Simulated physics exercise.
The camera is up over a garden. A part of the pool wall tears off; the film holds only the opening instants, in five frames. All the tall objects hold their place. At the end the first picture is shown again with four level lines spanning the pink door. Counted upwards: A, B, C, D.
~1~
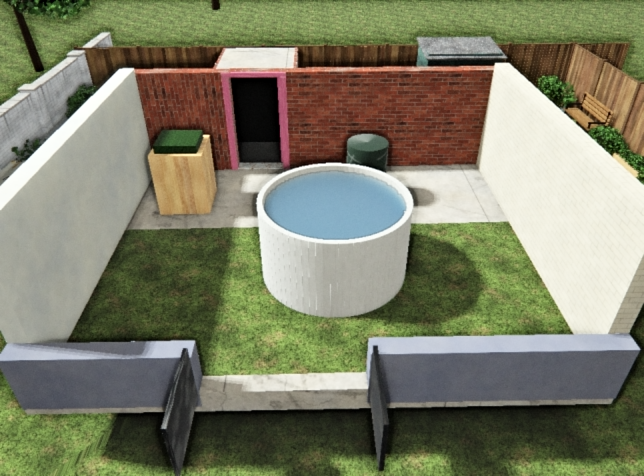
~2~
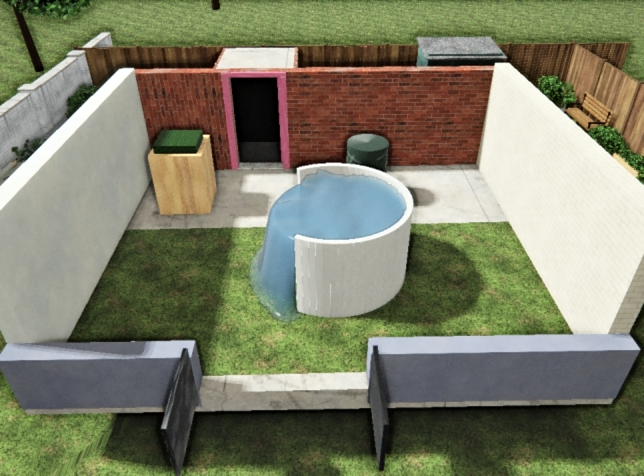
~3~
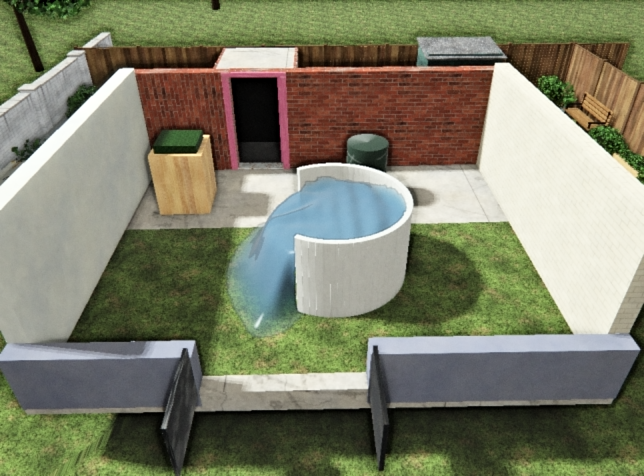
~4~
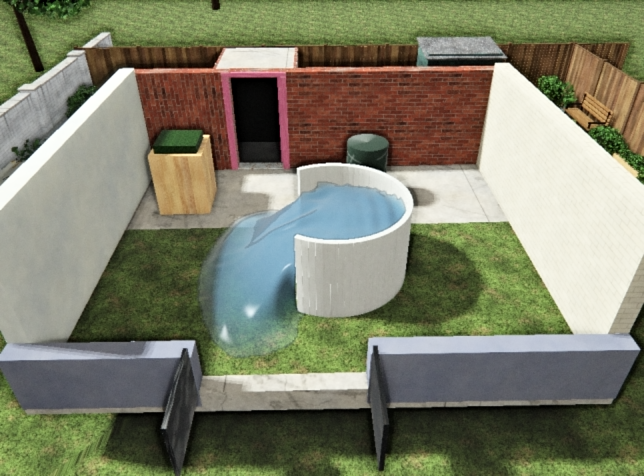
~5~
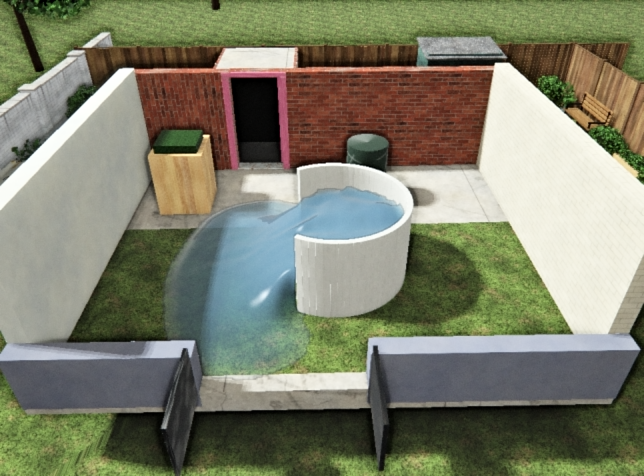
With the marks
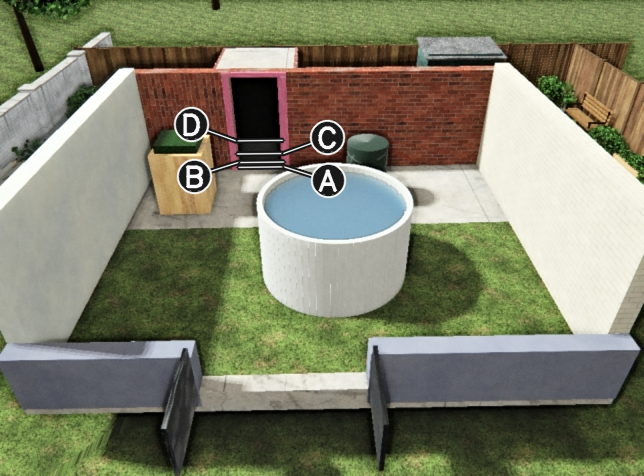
A walled garden with grass and paving is seen from a fixed, raised viewpoint. A round white pool of blue water stands near the middle, with a pink-framed doorway in the red brick wall behind, a wooden box with a green top at left, and an open dark gate in front. The pool's left side disappears, and water pours out, spreading left and forward across the grass.
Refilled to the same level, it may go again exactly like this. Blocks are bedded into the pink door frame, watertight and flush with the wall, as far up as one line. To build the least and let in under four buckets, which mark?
Line B.
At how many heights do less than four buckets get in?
Three of the four.
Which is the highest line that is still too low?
A.
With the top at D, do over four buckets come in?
No, not at all.
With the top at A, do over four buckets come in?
Yes, that goes wrong.
On the marked copy, A at (261, 167); B at (260, 162); C at (260, 153); D at (259, 140); from the bottom up A, B, C, D.
If A is chosen, about 15 bucketfuls get in.
If B is chosen, a bucket or two gets in.
If C is chosen, nothing gets over.
If D is chosen, nothing gets over.
